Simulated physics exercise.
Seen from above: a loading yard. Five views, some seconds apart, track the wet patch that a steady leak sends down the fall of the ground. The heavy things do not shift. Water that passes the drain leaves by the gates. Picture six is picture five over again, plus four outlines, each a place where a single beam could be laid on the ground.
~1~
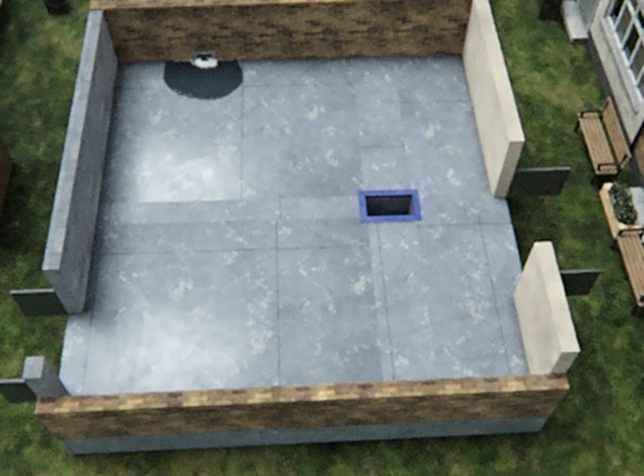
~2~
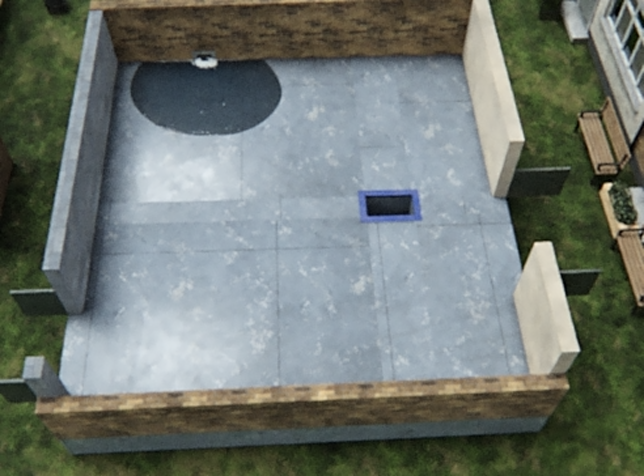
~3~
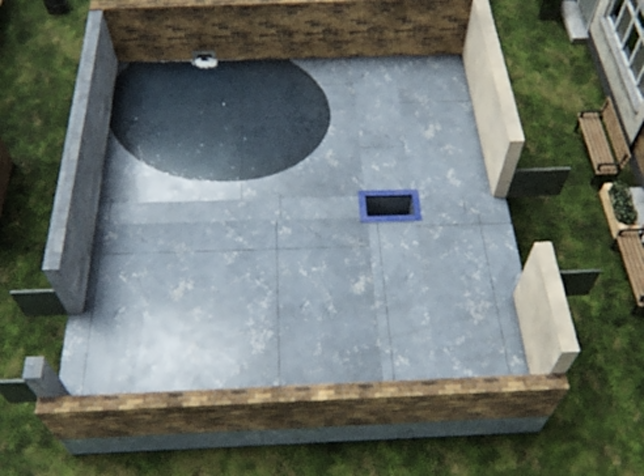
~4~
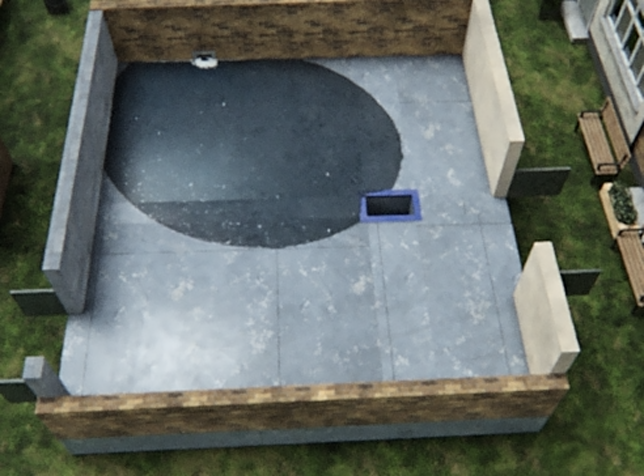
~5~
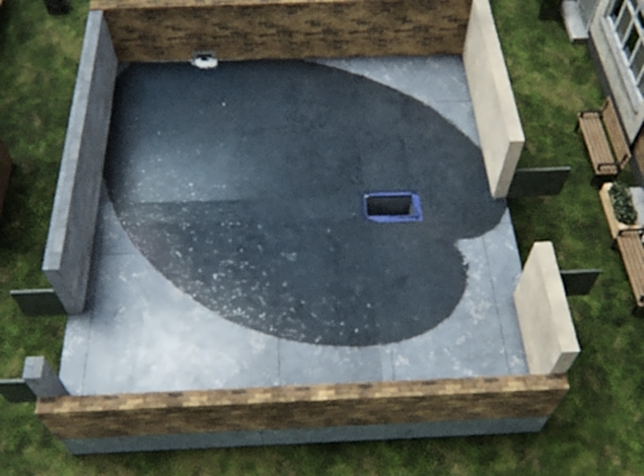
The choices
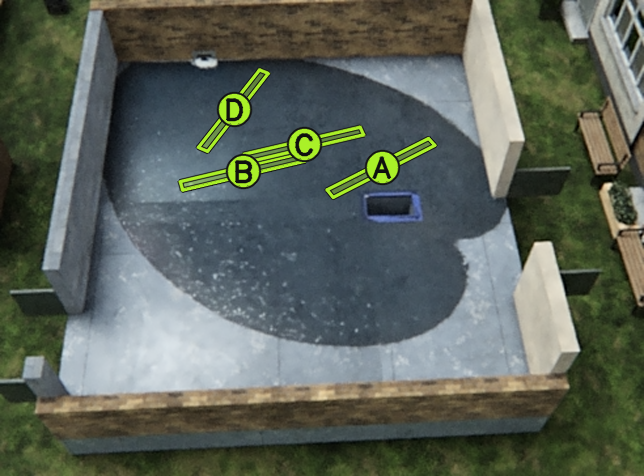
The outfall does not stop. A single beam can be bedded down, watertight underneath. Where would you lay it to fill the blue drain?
The answer is place B.
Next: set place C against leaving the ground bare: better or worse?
It is worse.
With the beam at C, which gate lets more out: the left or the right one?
The right gate.
In lime, A from (330, 193) to (431, 141); B from (181, 185) to (303, 157); C from (245, 158) to (361, 131); D from (202, 149) to (263, 71).
With A, about 3 % of the stream goes into the blue drain, about 92 % out by the gates.
With B, about 11 % of the stream goes into the blue drain, about 81 % out by the gates.
With C, about 4 % of the stream goes into the blue drain, about 91 % out by the gates.
With D, about 2 % of the stream goes into the blue drain, about 95 % out by the gates.
